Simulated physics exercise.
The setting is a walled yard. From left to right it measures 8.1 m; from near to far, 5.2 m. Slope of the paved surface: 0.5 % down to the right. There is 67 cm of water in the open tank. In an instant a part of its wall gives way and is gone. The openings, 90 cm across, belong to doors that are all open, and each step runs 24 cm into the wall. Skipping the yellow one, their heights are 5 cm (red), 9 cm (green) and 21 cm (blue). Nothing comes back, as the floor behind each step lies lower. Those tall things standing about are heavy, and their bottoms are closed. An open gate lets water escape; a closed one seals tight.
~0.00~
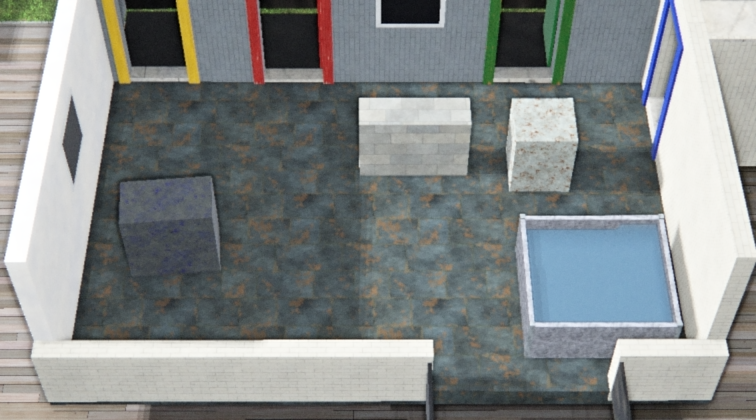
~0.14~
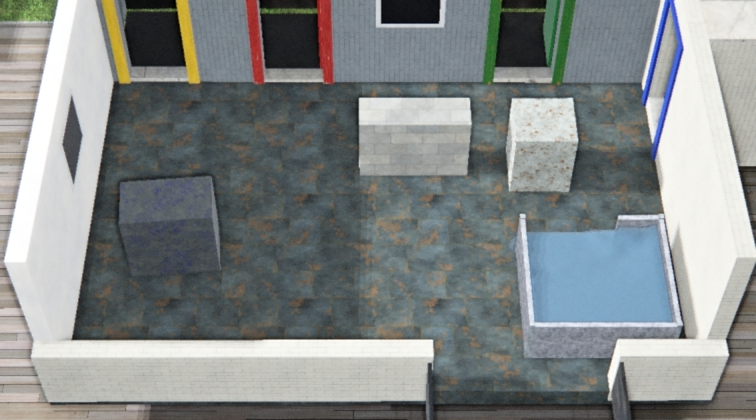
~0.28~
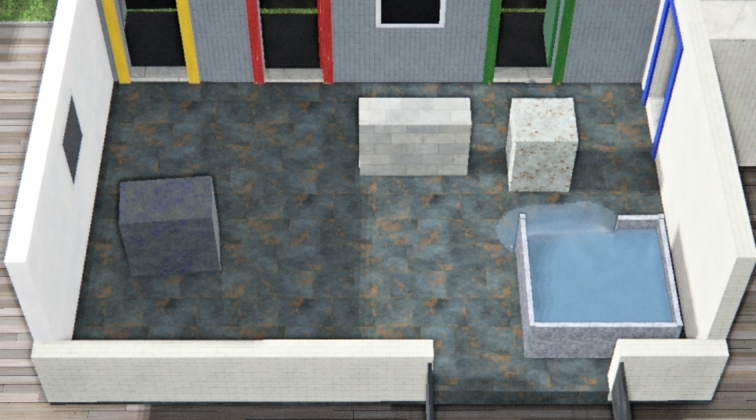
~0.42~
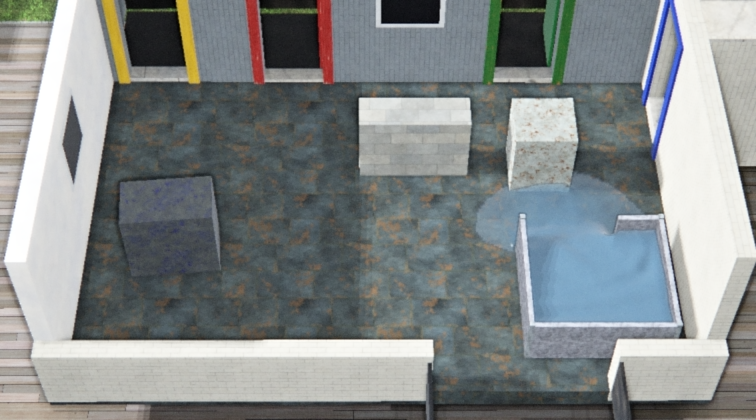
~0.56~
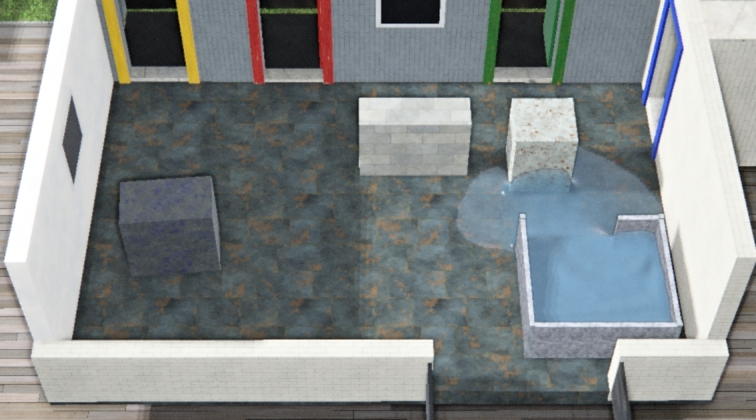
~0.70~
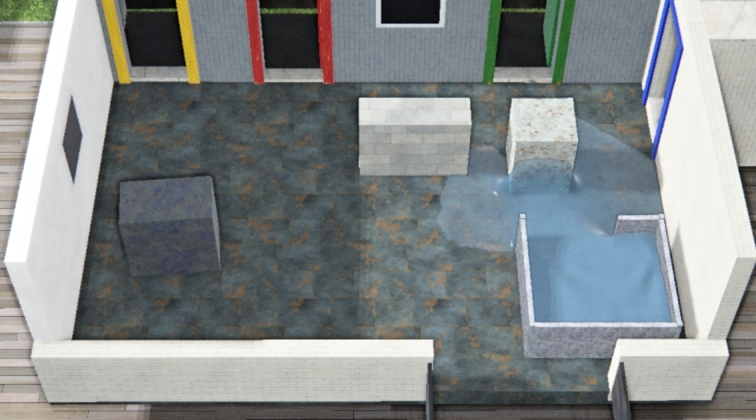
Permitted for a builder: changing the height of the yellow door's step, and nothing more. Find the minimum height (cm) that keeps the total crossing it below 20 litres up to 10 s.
The minimum is roughly 7 cm.
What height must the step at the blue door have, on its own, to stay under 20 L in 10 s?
For blue: Close to 15 cm.
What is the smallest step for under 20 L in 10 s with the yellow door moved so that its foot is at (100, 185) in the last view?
It needs about 8.5 cm.
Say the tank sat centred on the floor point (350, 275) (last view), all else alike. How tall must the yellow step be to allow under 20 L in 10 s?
New minimum height: Approx. 11.0 cm.
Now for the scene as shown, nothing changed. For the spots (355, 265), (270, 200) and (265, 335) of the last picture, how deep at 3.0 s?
In that order: 2, 4 and 0 cm.
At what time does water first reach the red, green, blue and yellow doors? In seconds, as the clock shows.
Red = 4.0 s, green = 1.3 s, blue = 0.9 s, yellow = 5.0 s.
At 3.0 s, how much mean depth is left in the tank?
Around 20 centimetres.
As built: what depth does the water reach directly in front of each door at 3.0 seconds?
Red door 0 cm, green door 10 cm, blue door 17 cm, yellow door 0 cm.
After 1.4 s water covers 20 % of the floor, deepest (46 cm) near (550, 200); it has not reached the yellow door.
After 3.0 s water covers 50 % of the floor, deepest (24 cm) near (634, 98); it has not reached the yellow door.
After 10.0 s water covers 95 % of the floor, deepest (9 cm) near (71, 350); 6 cm at the yellow door, 11 litres in over its 8 cm step.
At the yellow door as built, the water arrived by 5.0 s and peaked near 11 cm at 6.4 s.
Run again over the same 10 s with other heights there, 39 litres in over 5.5 cm, 14 litres over 7.5 cm. The limit of 20 litres is kept from about 7 cm up.
